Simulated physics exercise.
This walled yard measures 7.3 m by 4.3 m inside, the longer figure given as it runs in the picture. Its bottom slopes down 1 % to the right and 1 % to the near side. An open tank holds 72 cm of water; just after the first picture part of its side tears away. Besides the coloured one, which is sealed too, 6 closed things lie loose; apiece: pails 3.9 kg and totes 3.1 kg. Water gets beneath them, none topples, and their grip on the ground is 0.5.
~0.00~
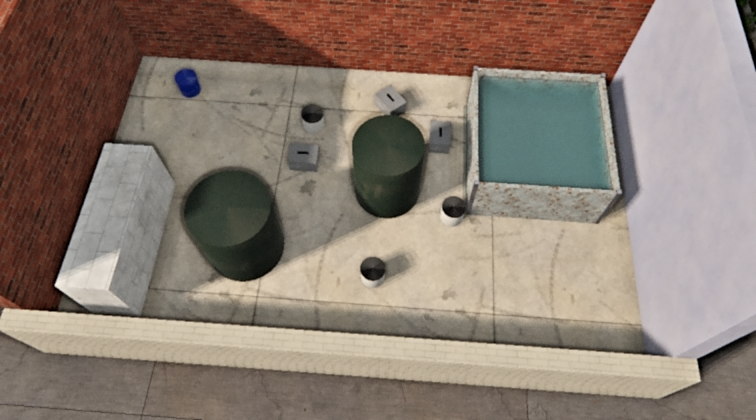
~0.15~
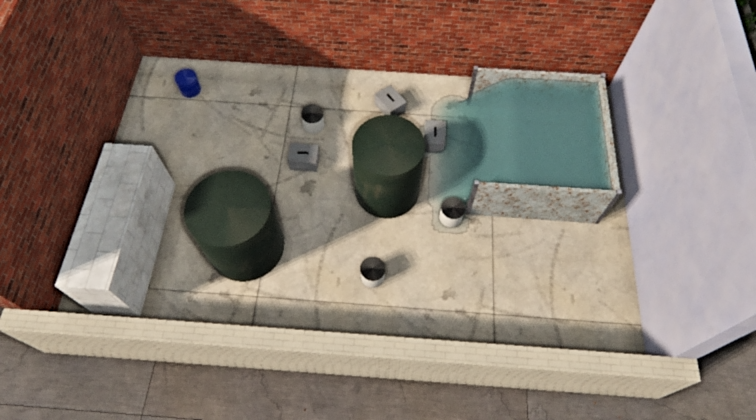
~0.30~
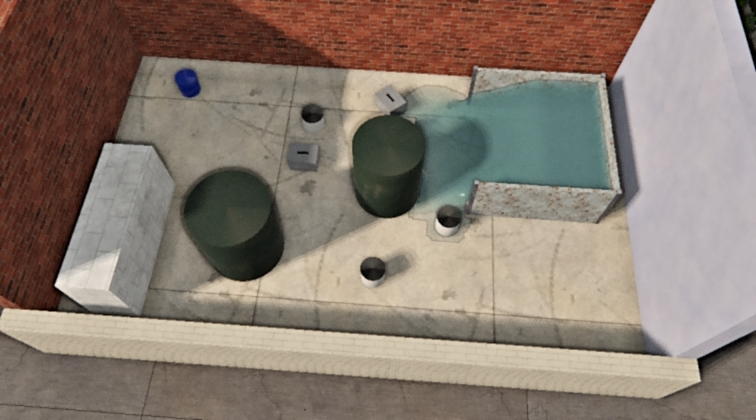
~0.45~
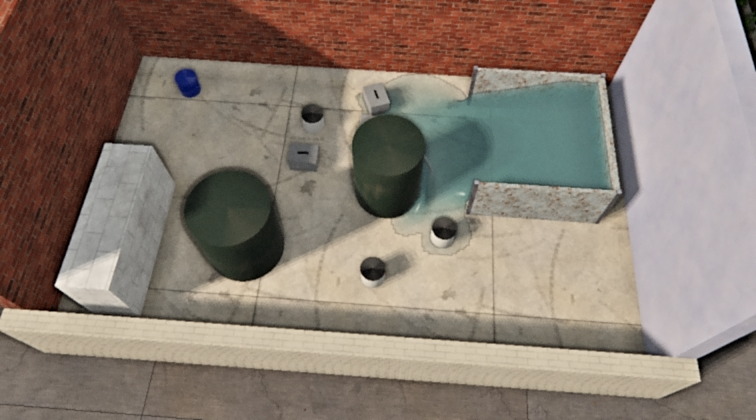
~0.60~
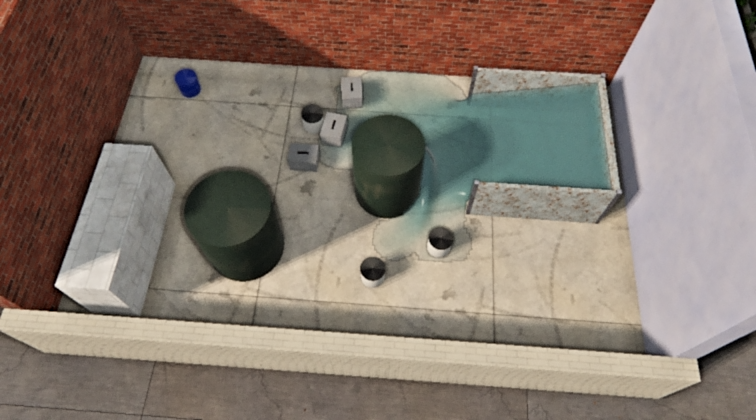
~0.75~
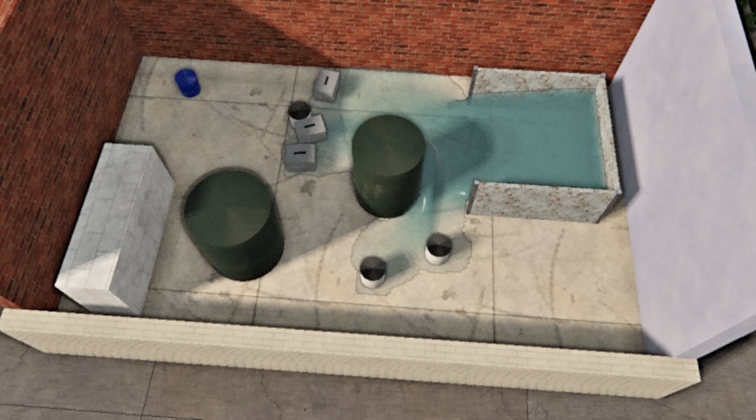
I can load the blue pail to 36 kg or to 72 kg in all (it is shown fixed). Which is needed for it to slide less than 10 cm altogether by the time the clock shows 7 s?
I expect that only the higher weight holds it.
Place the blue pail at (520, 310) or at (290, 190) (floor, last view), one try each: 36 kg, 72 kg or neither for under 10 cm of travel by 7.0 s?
In that order: The smaller is enough; either load holds.
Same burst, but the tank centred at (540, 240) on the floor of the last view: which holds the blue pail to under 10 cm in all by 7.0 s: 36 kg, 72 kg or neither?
In that case the smaller load will do.
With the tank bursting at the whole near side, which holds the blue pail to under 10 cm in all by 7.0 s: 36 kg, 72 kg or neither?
In that case the lower weight is enough.
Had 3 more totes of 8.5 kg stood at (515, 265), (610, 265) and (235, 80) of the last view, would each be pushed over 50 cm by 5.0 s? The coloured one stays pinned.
In that order: Under, short of it, past it.
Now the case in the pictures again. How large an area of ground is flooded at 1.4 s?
Some 16 m2.
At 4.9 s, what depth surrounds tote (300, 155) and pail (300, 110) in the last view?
Roughly 13 and 31 cm.
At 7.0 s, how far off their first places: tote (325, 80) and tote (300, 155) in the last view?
In that order: 350 cm, 120 cm.
After 1.4 s the blue pail would be 1 cm from its start with 36 kg and 0 cm from its start with 72 kg; 1 cm of water round it then.
After 3.1 s the blue pail would be 31 cm from its start with 36 kg and 0 cm from its start with 72 kg; 17 cm of water round it then.
After 4.9 s the blue pail would be 31 cm from its start with 36 kg and 0 cm from its start with 72 kg; 13 cm of water round it then.
After 7.0 s the blue pail would be 31 cm from its start with 36 kg and 0 cm from its start with 72 kg; 8 cm of water round it then.
